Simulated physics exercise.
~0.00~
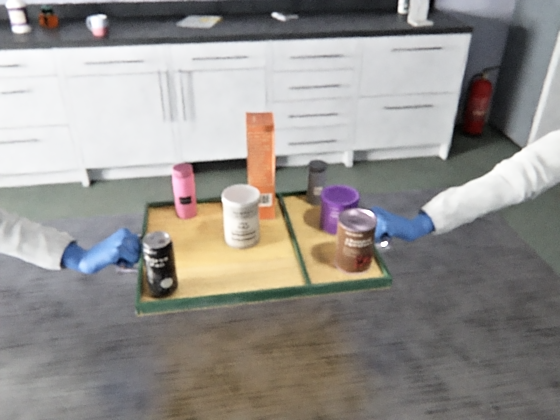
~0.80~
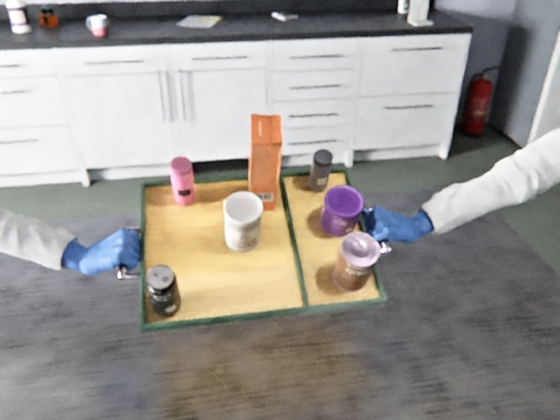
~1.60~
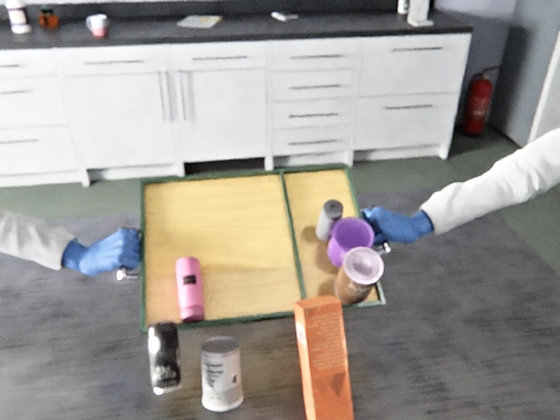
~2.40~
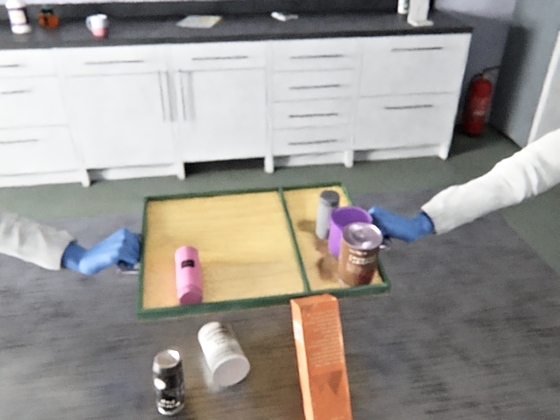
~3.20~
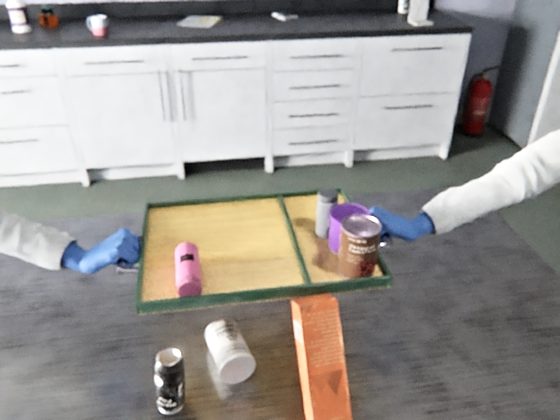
Two blue-gloved hands in white sleeves, reaching in from left and right, hold a green-rimmed wooden tray before white kitchen cabinets, seen from the front and slightly above. On it stand a tall orange carton, a white tin, a black can, pink and grey shakers, a purple tin and a brown tin. The tray tips towards the viewer, and the items lean. The carton, white tin and black can drop off the near edge while the pink shaker topples. The tray levels, leaving the pink shaker lying on it and the grey shaker, purple tin and brown tin upright at right.
